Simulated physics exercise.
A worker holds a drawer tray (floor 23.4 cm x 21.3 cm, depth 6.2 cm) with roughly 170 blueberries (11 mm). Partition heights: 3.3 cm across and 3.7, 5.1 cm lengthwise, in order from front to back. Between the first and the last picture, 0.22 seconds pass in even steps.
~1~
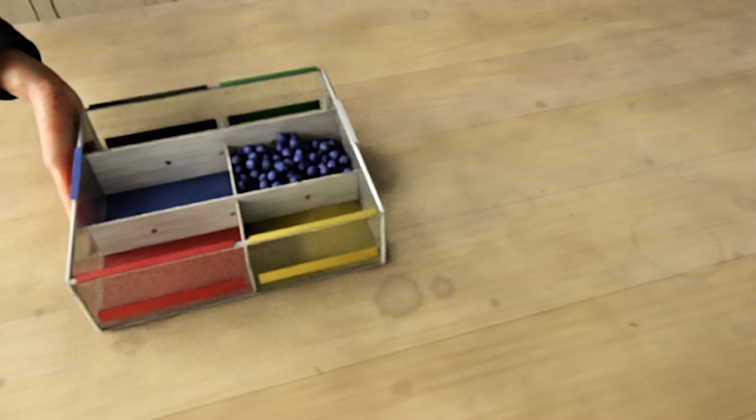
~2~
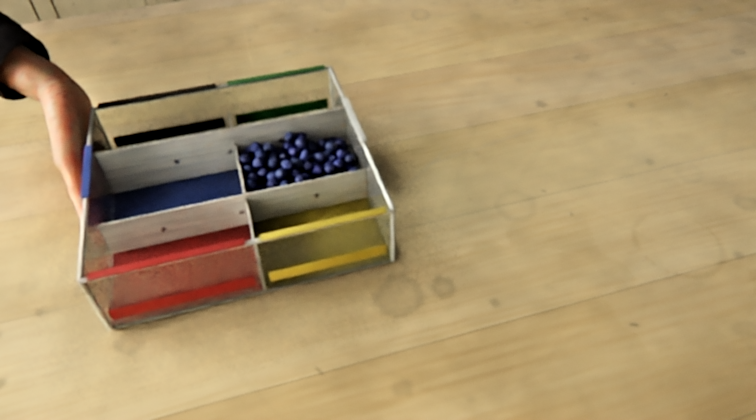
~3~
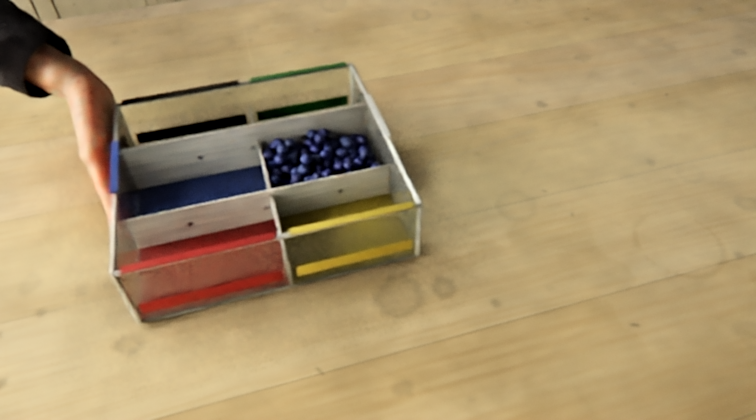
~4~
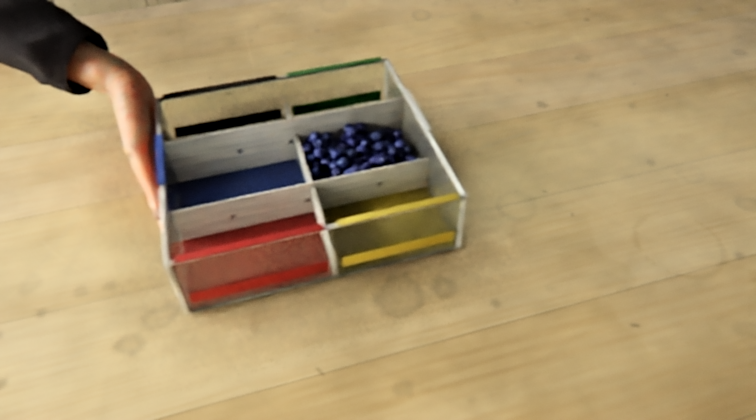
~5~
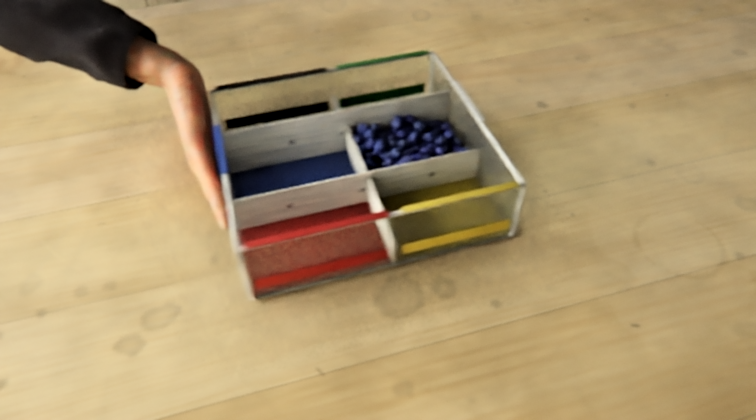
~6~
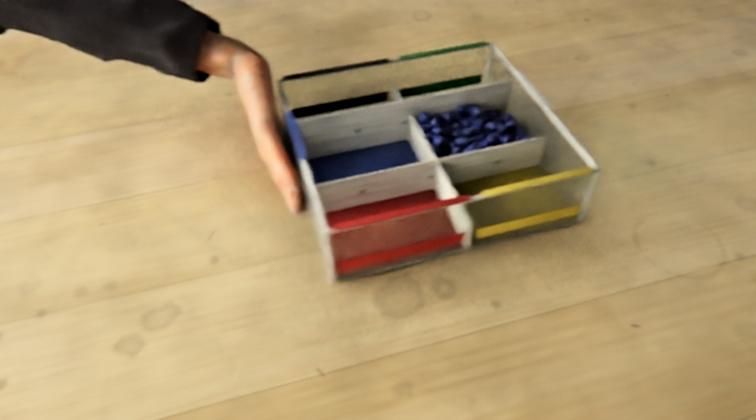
A clear-sided divided tray with pale partitions sits on a light wooden tabletop marked by faint rings, seen from above at an angle. Dark blue berries fill one middle compartment, beside an empty blue-floored one, with red and yellow sections in front and black and green behind. A dark-sleeved hand at its left side slides the tray rightward and slightly away, gradually faster, while the view stays still.
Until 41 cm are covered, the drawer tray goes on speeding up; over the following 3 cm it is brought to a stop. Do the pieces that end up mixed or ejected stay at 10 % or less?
No, my guess is the moved share is higher than ten percent.
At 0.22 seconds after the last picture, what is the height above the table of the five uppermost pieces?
Some 15 cm.
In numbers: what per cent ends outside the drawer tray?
15 per cent or so.
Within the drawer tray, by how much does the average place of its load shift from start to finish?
1.5 cm, give or take.
Then, 0.08 s after the last picture, tilt 0 degrees; white 100 %; 0 % away from where they began.
Then, 0.15 s after the last picture, tilt 0 degrees; white 100 %; 0 % away from where they began.
Then, 0.22 s after the last picture, tilt 0 degrees; white 85 %, in the air 10 %; 15 % away from where they began.
Then, 0.28 s after the last picture, tilt 0 degrees; white 80 %, in the air 15 %; 20 % away from where they began.
In the end, white 80 %, outside 15 %; 20 % away from where they began.
